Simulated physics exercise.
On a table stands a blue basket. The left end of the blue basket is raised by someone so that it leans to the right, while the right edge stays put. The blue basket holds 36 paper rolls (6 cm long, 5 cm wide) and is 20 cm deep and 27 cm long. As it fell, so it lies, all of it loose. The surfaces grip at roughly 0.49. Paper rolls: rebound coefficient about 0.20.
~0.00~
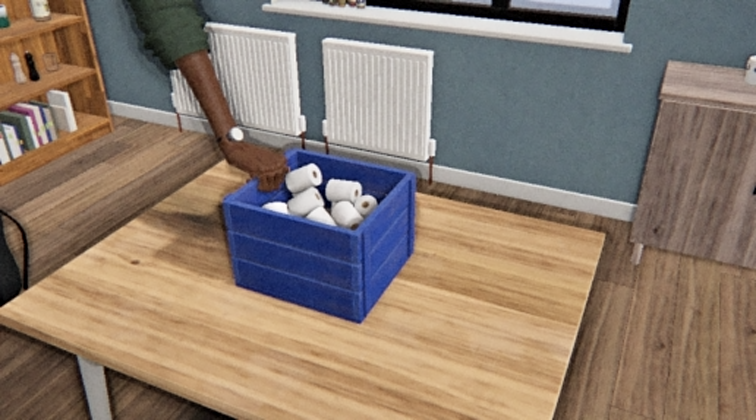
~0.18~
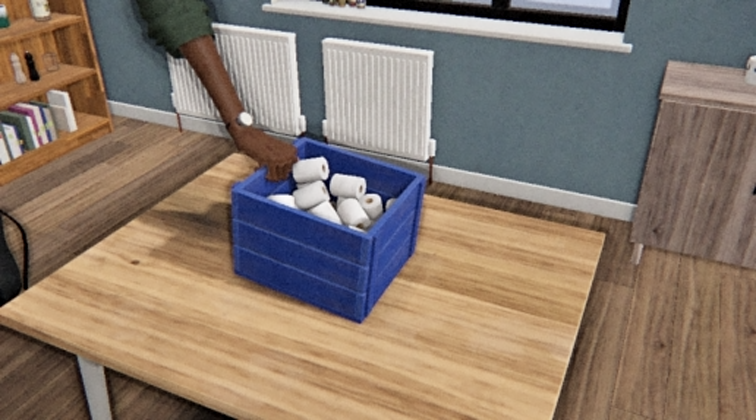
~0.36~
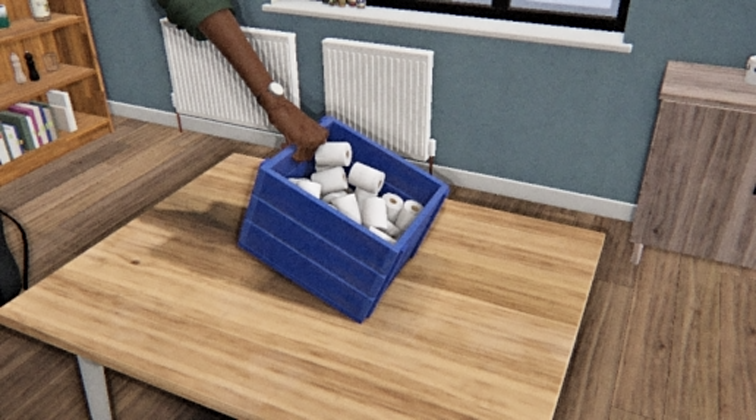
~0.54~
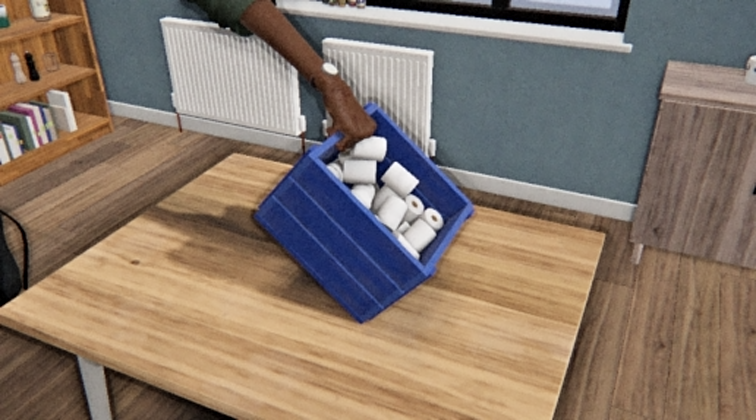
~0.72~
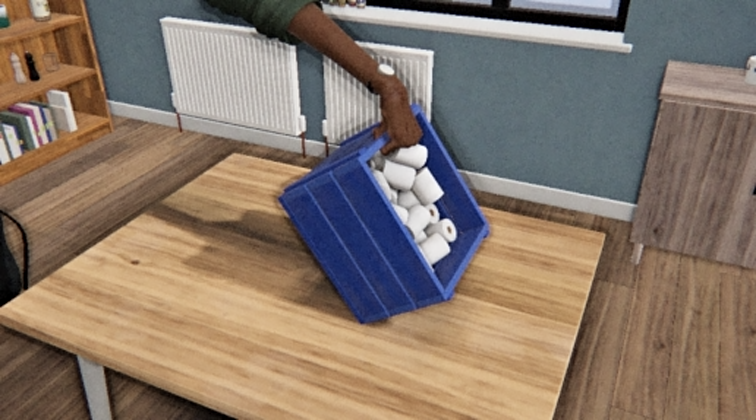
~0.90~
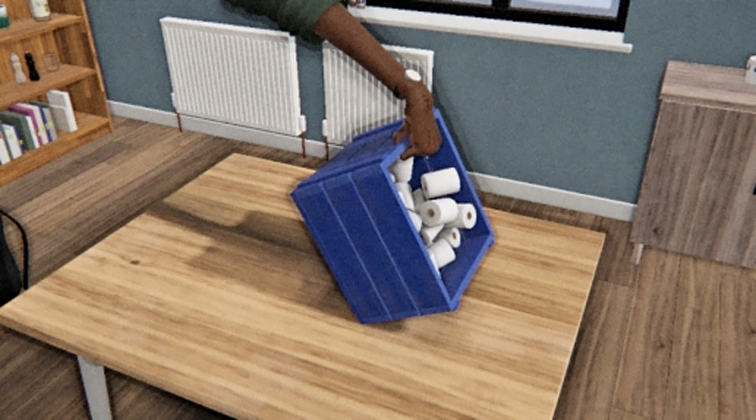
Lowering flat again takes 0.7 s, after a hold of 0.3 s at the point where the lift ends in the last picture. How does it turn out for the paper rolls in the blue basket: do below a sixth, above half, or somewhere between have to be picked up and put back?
In the end below a sixth of them need putting back.
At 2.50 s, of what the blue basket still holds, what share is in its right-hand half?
Around 60 per cent.
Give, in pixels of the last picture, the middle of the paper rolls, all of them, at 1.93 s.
(344, 238).
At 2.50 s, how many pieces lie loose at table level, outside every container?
The number is some 0.
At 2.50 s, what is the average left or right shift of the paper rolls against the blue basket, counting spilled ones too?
About 4 cm right.
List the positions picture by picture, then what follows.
In the first frame (places track the rim corner closest to us here), blue basket (353, 232); tipped 0°; all still inside.
In the second frame, blue basket (365, 235); tipped 6°.
In the third frame, blue basket (393, 247); tipped 22°.
In the fourth frame, blue basket (423, 269); tipped 40°.
In the fifth frame, blue basket (444, 292); tipped 56°.
In the sixth frame, blue basket (451, 303); tipped 62°; all still inside.
After 1.16 s, tilt 62°; the blue basket has all 36.
After 1.48 s, tilt 40°; the blue basket has all 36.
After 1.93 s, tilt 0°; the blue basket has all 36.
When it is over (at 2.50 s), the blue basket has all 36. Asked share, 0 of 36, 0 per cent.
